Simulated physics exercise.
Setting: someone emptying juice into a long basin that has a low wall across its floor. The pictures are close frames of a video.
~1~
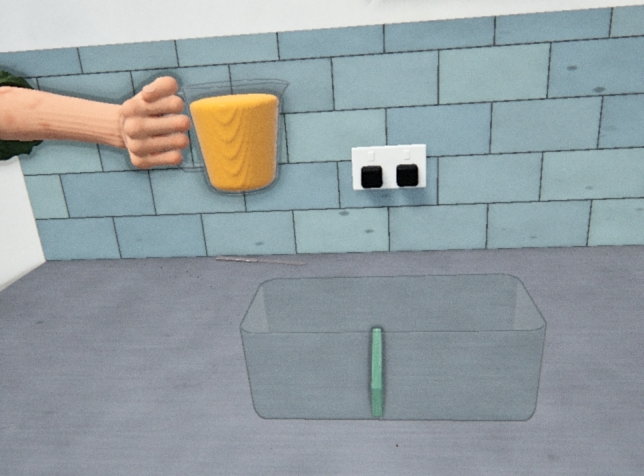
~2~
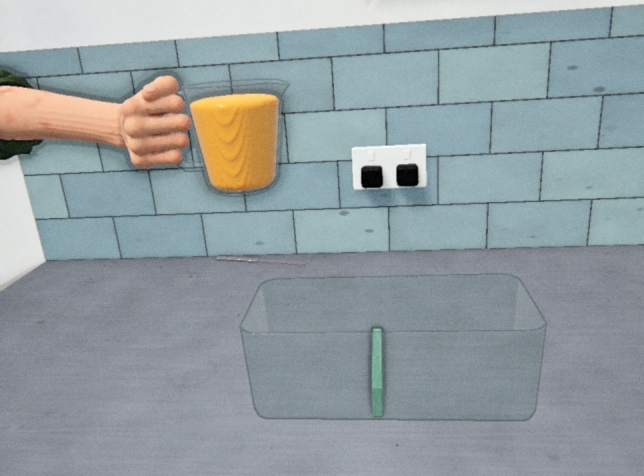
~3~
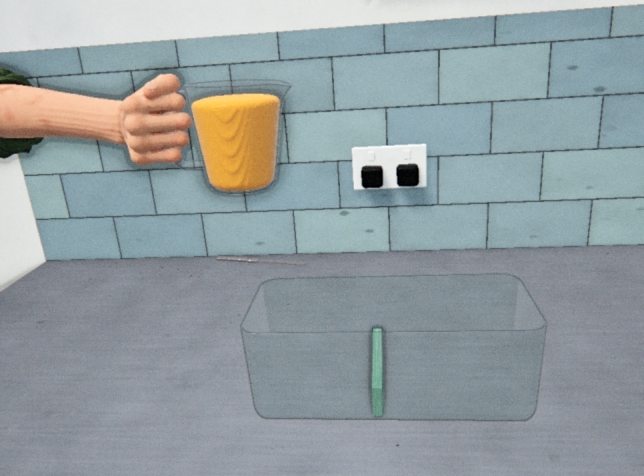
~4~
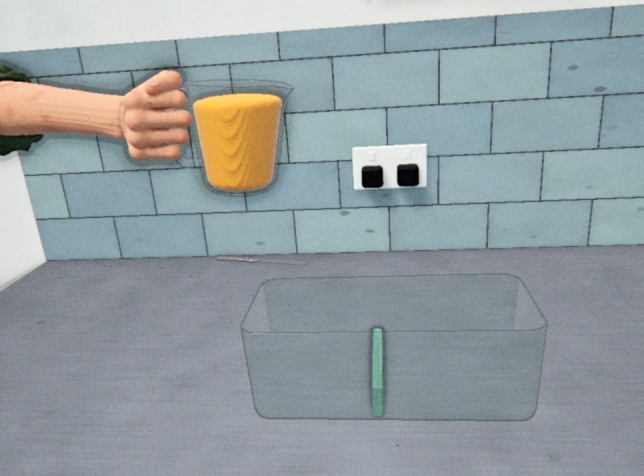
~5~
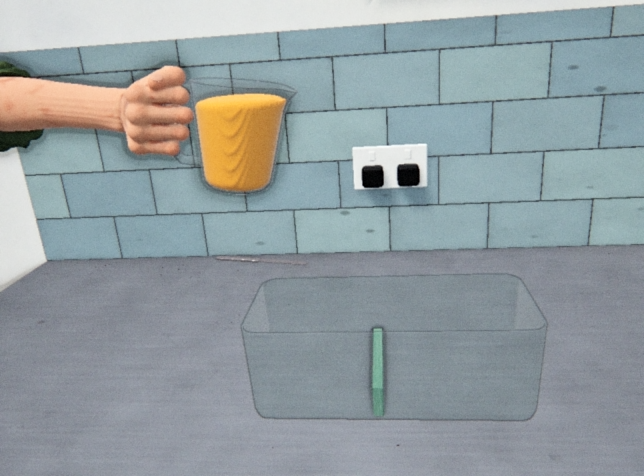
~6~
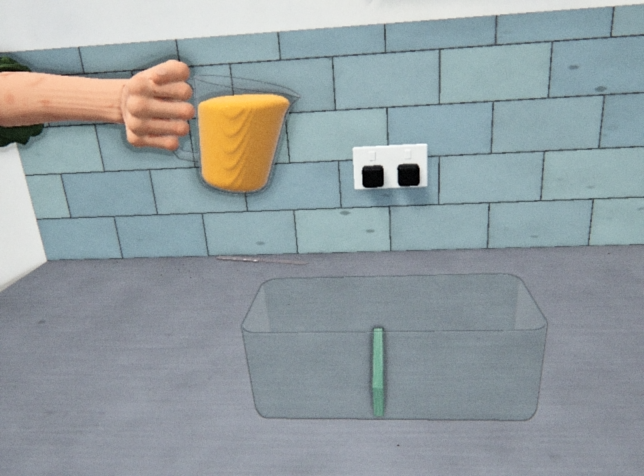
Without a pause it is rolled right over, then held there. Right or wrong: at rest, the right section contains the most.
Right.
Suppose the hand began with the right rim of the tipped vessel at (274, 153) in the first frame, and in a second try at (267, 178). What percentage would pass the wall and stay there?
Near 5 in a hundred first, near 5 in a hundred second.
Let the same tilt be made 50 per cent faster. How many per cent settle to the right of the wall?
Close to 55 per cent.
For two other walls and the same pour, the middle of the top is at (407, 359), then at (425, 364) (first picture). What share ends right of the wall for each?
About 10 per cent on the first try, and 10 per cent on the second.
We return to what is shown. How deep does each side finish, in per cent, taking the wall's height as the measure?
Left 20 per cent, right 40.
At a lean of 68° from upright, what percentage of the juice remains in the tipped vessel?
I'd put it at some 75 in a hundred.
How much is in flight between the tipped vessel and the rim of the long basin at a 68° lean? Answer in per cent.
Something like 20 per cent of it.
A moment on, the tilt is 68° and 74 per cent is still to pour, 1 is left of the wall and 3 right of it.
Next, the tilt is 101° and 18 per cent is still to pour, 6 is left of the wall and 48 right of it.
Then the tilt is 107° and 0 per cent is still to pour, 27 is left of the wall and 70 right of it.
Later the tilt is 107° and 0 per cent is still to pour, 28 is left of the wall and 70 right of it.
Finally, 28 per cent lies left of the wall, 70 right of it and 2 outside.
